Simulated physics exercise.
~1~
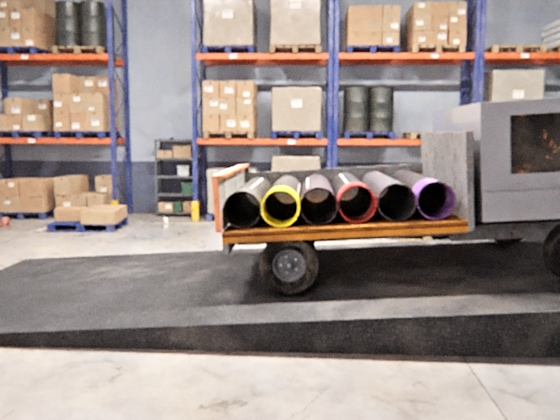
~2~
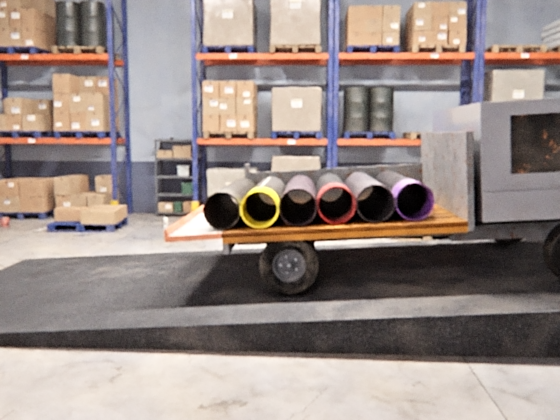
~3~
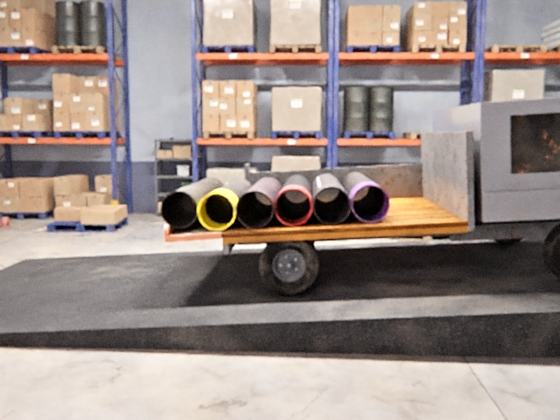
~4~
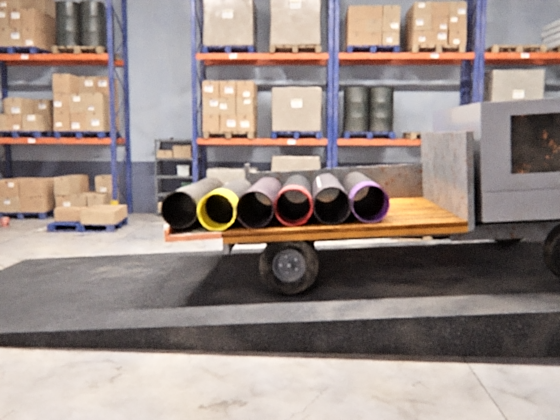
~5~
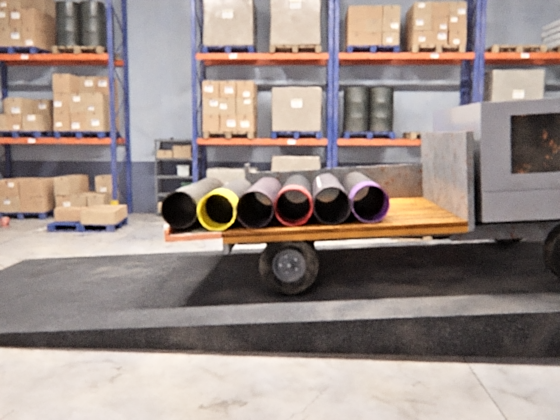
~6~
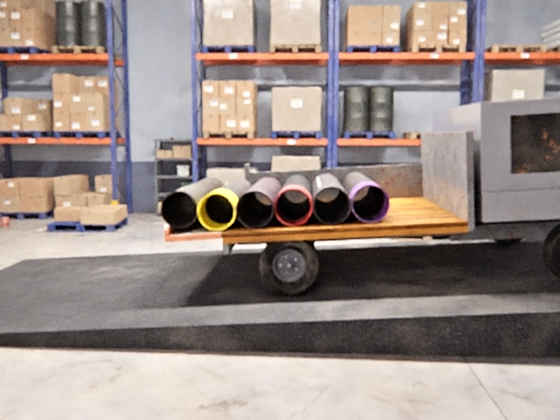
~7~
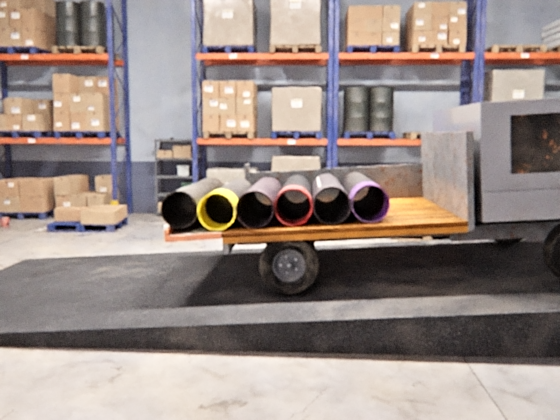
A pick-up's tailgate drops, and six pipes roll left and stop against its end.
